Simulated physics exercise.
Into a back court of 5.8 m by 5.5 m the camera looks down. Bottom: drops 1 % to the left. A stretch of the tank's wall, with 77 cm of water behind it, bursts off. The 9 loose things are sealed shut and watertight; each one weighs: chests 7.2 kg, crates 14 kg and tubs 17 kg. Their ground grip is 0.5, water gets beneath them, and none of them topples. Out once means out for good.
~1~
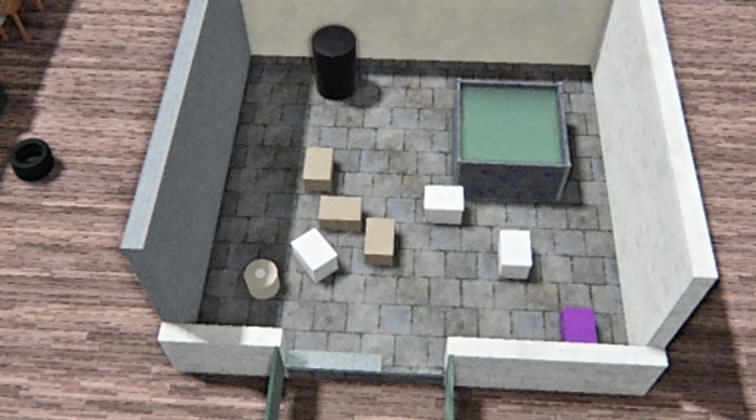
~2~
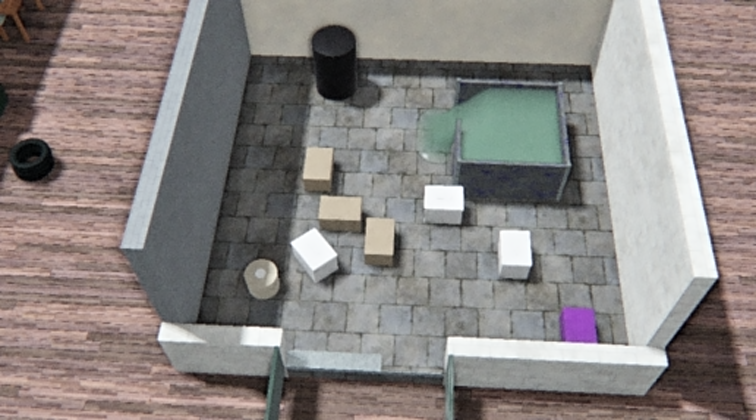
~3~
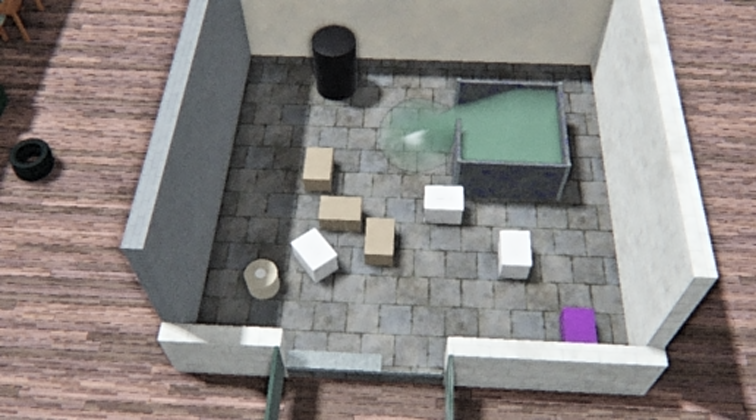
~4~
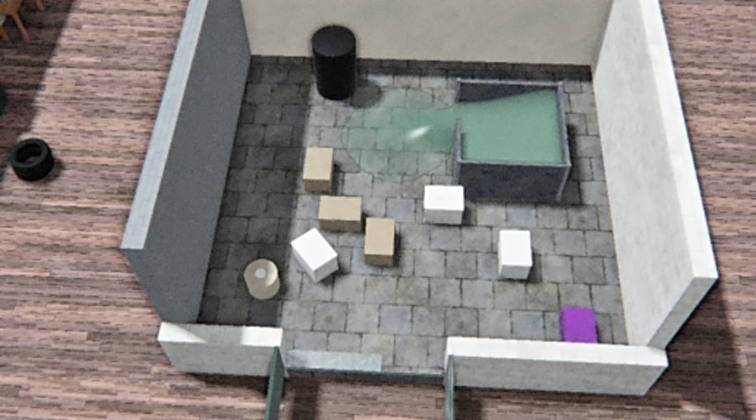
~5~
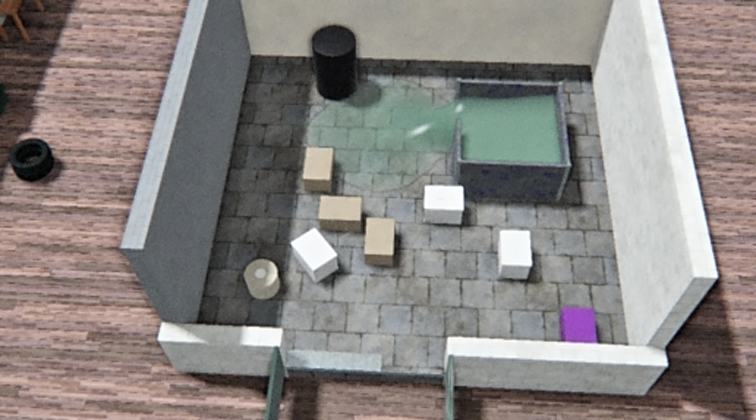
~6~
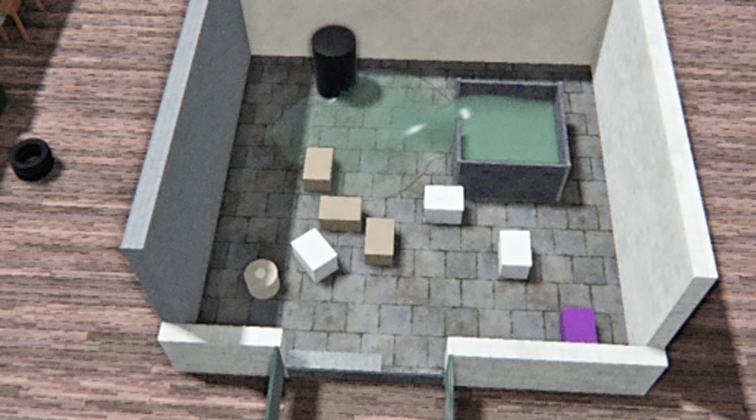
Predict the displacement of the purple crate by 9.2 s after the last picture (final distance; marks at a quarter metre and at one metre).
My guess: The purple crate is left almost unmoved.
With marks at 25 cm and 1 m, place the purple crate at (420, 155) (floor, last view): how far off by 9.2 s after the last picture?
In the end it is hauled off.
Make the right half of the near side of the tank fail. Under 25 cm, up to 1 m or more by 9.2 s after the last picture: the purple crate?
I'd expect the purple crate to have ended up far off.
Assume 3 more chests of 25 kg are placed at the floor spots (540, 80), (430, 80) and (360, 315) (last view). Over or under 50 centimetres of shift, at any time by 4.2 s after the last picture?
Note, same order as listed: Inside the limit, inside the limit, inside the limit.
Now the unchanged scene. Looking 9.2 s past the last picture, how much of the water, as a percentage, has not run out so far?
About 88 in a hundred parts of the water.
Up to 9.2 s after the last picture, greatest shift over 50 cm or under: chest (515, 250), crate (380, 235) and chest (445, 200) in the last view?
Well, going one by one, it's not that far, not that far and not that far.
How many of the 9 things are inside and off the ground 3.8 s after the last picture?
The count is 1.
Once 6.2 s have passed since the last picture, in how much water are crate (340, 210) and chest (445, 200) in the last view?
Around 5 cm and 1 cm.
Then, 1.2 s after the last picture the purple crate is near (581, 329), 0.0 m from its start, aground; 0 of 9 are out; 1 afloat.
Then, 3.8 s after the last picture the purple crate is near (581, 329), 0.0 m from its start, aground; 0 of 9 are out; 1 afloat.
Then, 6.2 s after the last picture the purple crate is near (581, 329), 0.0 m from its start, aground; 0 of 9 are out; 2 afloat.
Then, 9.2 s after the last picture the purple crate is near (583, 328), 0.0 m from its start, aground; 0 of 9 are out; 1 afloat.
